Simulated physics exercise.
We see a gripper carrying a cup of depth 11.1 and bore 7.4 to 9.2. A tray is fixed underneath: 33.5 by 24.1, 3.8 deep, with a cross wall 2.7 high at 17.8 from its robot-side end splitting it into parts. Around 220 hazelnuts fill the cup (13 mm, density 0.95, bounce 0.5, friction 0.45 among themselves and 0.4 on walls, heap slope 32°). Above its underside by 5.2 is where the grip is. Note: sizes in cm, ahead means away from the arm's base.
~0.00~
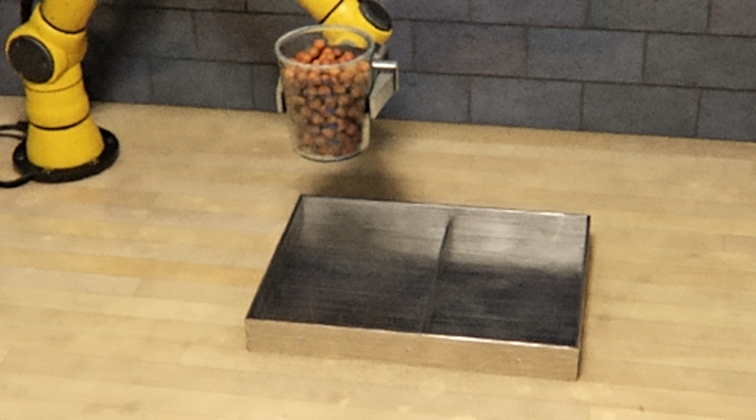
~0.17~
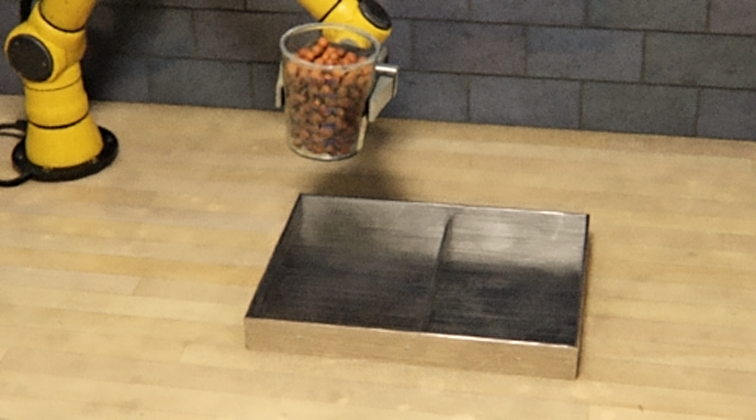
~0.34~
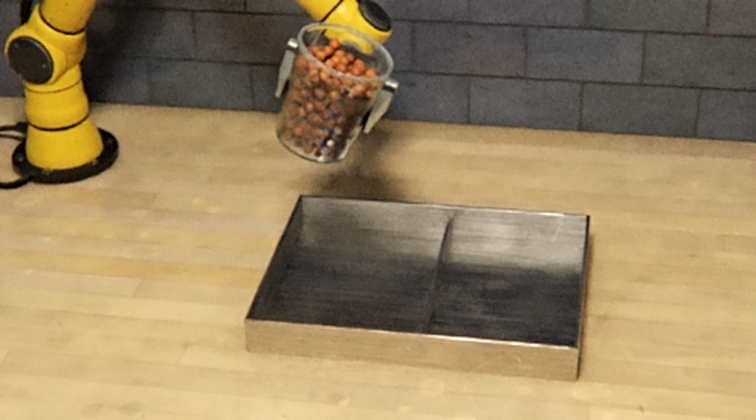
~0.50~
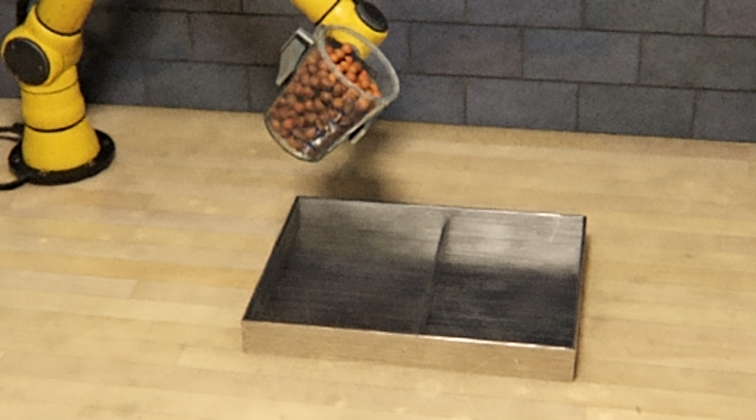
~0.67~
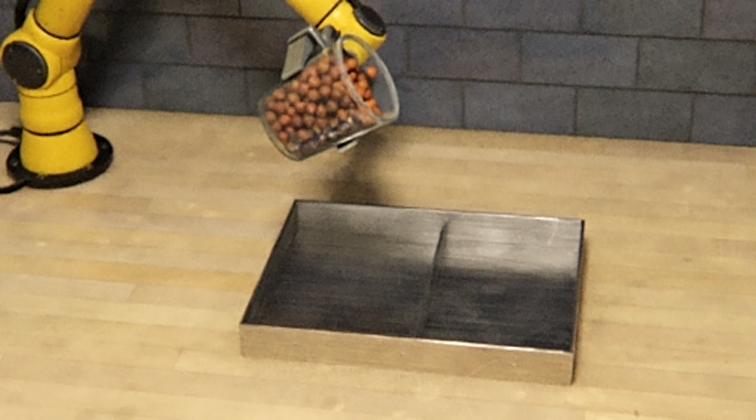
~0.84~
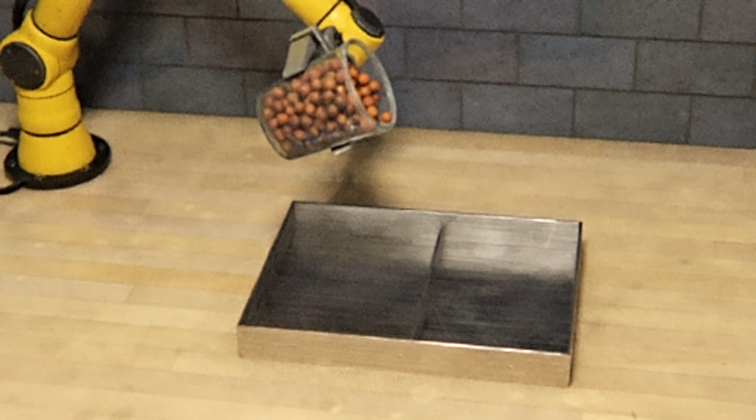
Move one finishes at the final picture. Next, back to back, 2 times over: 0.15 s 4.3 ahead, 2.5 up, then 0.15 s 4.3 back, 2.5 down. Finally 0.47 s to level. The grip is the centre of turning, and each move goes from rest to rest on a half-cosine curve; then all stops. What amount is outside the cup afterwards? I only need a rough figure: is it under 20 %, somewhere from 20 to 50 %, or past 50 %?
Roughly, it is somewhere from 20 to 50 %.
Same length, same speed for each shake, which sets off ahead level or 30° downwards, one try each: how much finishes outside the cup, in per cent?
First try some 30 %, second try some 15 %.
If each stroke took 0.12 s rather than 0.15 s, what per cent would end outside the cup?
That gives about 60 percent.
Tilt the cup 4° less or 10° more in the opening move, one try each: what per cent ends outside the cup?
About 30 and 60 %.
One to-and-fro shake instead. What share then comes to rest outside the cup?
Result: Approximately 25 per cent.
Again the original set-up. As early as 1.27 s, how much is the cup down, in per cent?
About 25 per cent by then.
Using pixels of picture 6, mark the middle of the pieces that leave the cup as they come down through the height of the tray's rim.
Near (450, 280).
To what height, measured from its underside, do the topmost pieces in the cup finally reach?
I'd say close to 9.0 cm.
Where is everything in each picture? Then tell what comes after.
The cup middle at (328, 97), level; upper third of the load around (327, 74), from x 290 to 365, top at y 45; 222 in the cup, in the first picture.
The cup middle at (327, 96), tilted 6° forward; upper third of the load around (328, 74), from x 290 to 365, top at y 45, in the second picture.
The cup middle at (328, 98), tilted 21° forward; upper third of the load around (331, 76), from x 285 to 375, top at y 45, in the third picture.
The cup middle at (326, 99), tilted 41° forward; upper third of the load around (327, 78), from x 275 to 375, top at y 50, in the fourth picture.
The cup middle at (325, 104), tilted 56° forward; upper third of the load around (328, 85), from x 270 to 375, top at y 60, in the fifth picture.
The cup middle at (323, 105), tilted 62° forward; upper third of the load around (327, 87), from x 270 to 385, top at y 65; 222 in the cup, in the sixth picture.
After 1.27 s, tilted 62° forward, highest piece 28 above the table; 172 in the cup, 37 in the far-side part, 8 in the robot-side part, 5 in flight or on a rim.
After 1.70 s, tilted 27° forward, highest piece 27 above the table; 136 in the cup, 62 in the far-side part, 23 in the robot-side part, 1 in flight or on a rim.
After 2.11 s, level, highest piece 28 above the table; 136 in the cup, 63 in the far-side part, 23 in the robot-side part.
After 3.16 s, level, highest piece 28 above the table; 136 in the cup, 63 in the far-side part, 23 in the robot-side part.
In the end, 136 in the cup, 63 in the far-side part, 23 in the robot-side part. That is 39 % outside the cup.
